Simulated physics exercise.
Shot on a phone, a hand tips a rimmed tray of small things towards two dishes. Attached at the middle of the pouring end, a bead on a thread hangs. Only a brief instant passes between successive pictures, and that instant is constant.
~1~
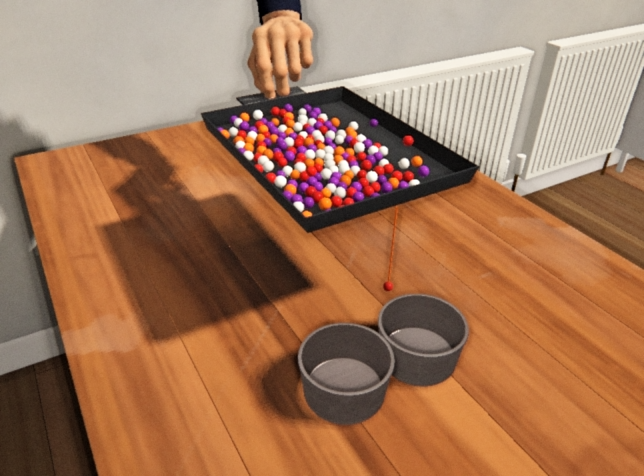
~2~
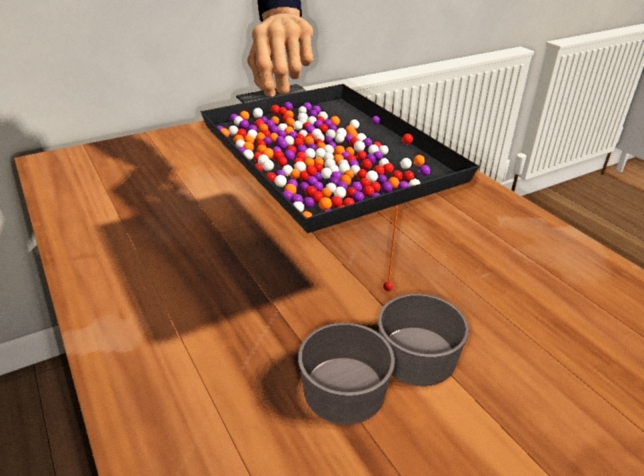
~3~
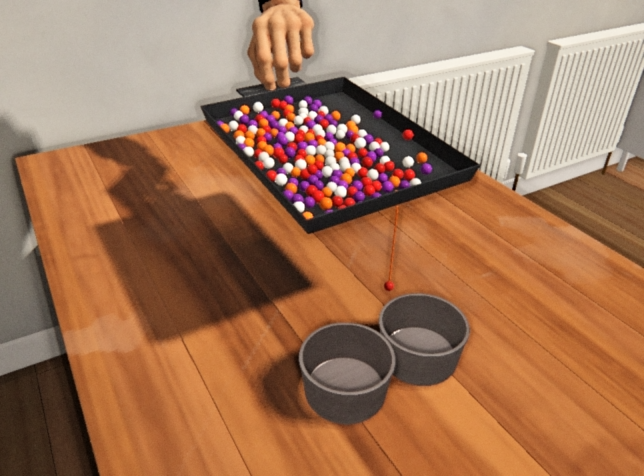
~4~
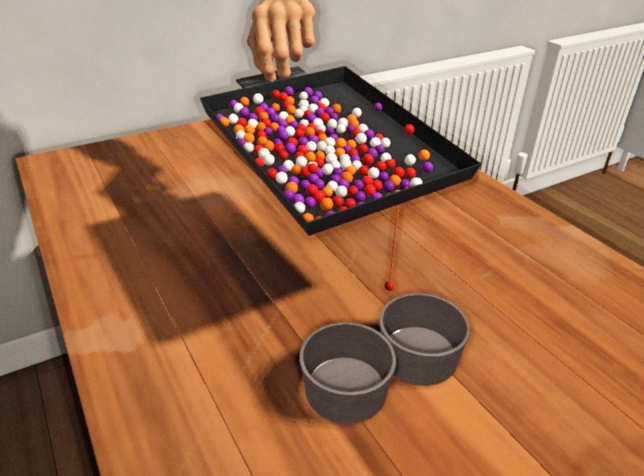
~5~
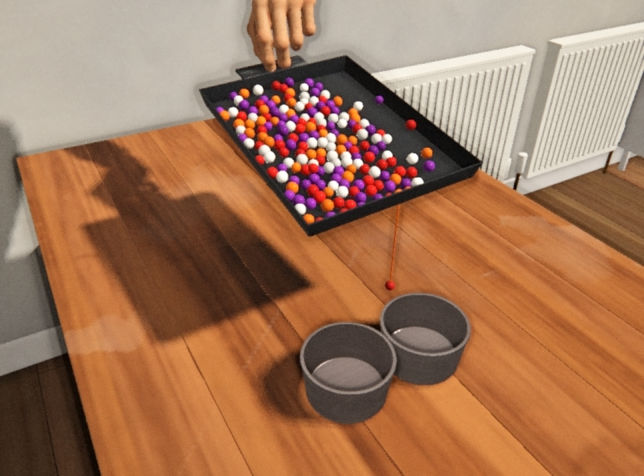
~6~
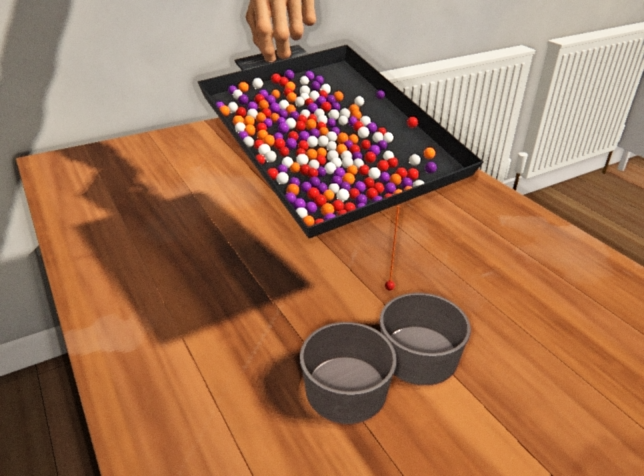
On a wooden table in a room with pale walls and white radiators, the view looks down from a fixed position. A hand holds a dark rimmed tray of red, orange, purple and white beads above two grey dishes, with a small red bead hanging on a thread. The hand lifts the tray's far end slightly, its near left corner dipping lowest, and the beads shift a little.
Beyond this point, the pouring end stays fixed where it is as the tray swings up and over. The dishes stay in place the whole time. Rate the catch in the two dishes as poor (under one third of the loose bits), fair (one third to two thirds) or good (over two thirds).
Good.
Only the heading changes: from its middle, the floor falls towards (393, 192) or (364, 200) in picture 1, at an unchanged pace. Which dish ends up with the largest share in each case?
So the first heading gives the rightward dish, the second gives the leftward dish.
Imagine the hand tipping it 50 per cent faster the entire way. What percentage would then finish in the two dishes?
About 70 %.
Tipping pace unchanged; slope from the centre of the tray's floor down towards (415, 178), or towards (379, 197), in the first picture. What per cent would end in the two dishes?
You'd get 10 per cent the first time and 80 per cent the second time.
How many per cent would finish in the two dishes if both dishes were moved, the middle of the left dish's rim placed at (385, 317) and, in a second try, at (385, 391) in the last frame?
You'd get 20 in a hundred first and 0 in a hundred after that.
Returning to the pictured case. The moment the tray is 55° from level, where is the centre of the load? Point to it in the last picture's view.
Somewhere near pixel (343, 191).
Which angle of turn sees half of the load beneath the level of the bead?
Somewhere around 75 degrees.
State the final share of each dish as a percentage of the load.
Out of every hundred, close to 70 go left and close to 10 go right.
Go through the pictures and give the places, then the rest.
In the first frame, corners of the pouring end near (308, 214) and (473, 165), level; middle of the load near (310, 155), round plastic beads; left dish near (371, 403); right dish near (449, 365); bead on its thread near (388, 286).
In the second frame, corners of the pouring end near (308, 215) and (473, 165), level; middle of the load near (310, 154).
In the third frame, corners of the pouring end near (309, 216) and (474, 164), tipped barely, lowest at the left corner; middle of the load near (310, 151).
In the fourth frame, corners of the pouring end near (309, 218) and (475, 163), tipped a little, lowest at the left corner; middle of the load near (311, 147).
In the fifth frame, corners of the pouring end near (310, 220) and (476, 161), tipped a little, lowest at the left corner; middle of the load near (312, 143).
In the sixth frame, corners of the pouring end near (310, 223) and (477, 160), tipped a little, lowest at the left corner; middle of the load near (312, 142), the bulk on the move; left dish near (373, 402); right dish near (450, 364).
Shortly afterwards, tray tipped steeply; all but a few on the tray; only a few in the left dish; a little in the air.
Next, tray tipped right over; a little on the tray; near two thirds in the left dish; a little in the right dish; a little outside both; a little in the air.
Some moments later, tray tipped past a quarter turn; near two thirds in the left dish; a little in the right dish; near a quarter outside both.
In the end, tray tipped past a quarter turn; near two thirds in the left dish; a little in the right dish; near a quarter outside both.
